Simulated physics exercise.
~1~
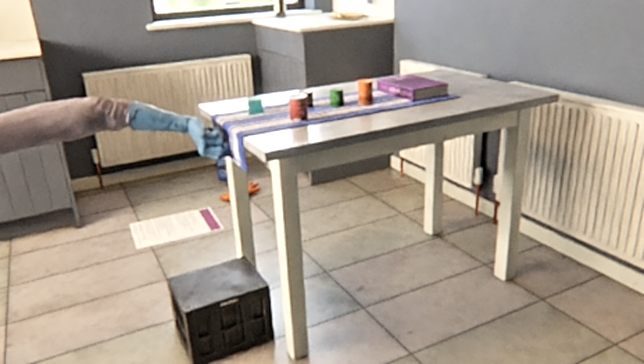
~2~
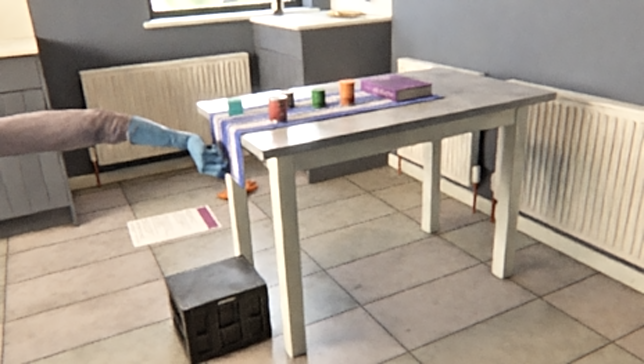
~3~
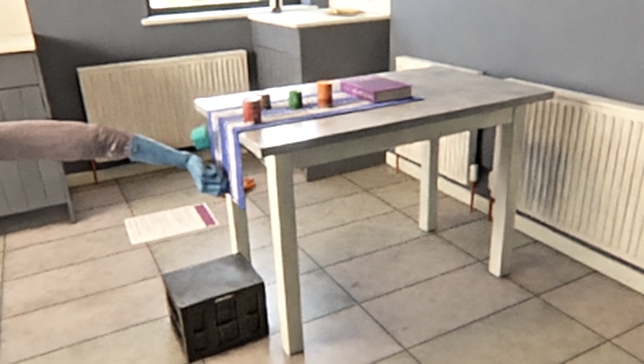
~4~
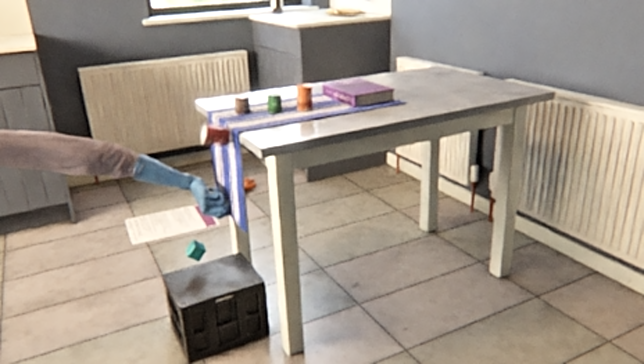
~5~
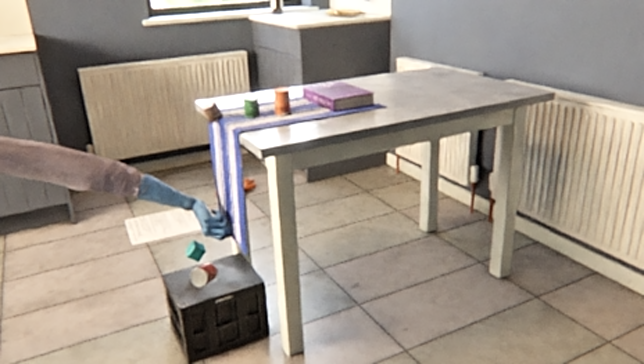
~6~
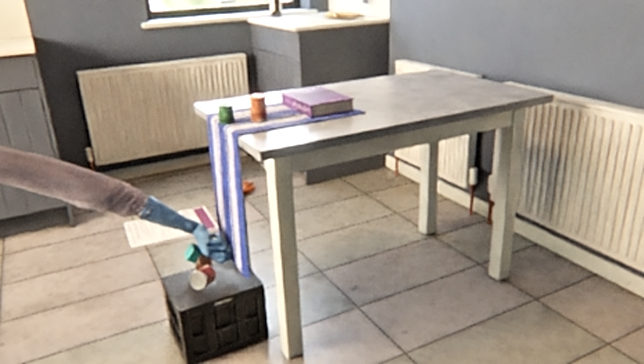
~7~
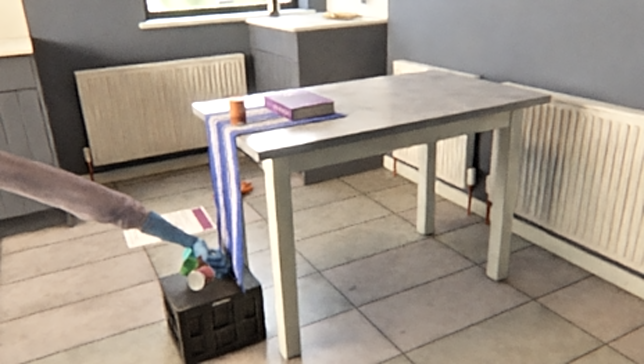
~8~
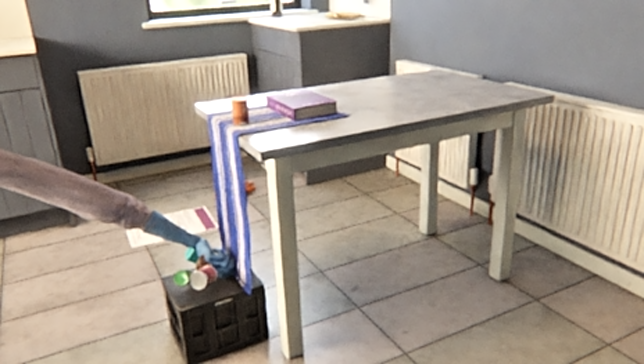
In a grey-walled room with a tiled floor, a blue-gloved hand drew a striped blue cloth down off a table's left end, spilling four small objects onto the black crate below, while an orange pot and a purple book stayed on top.
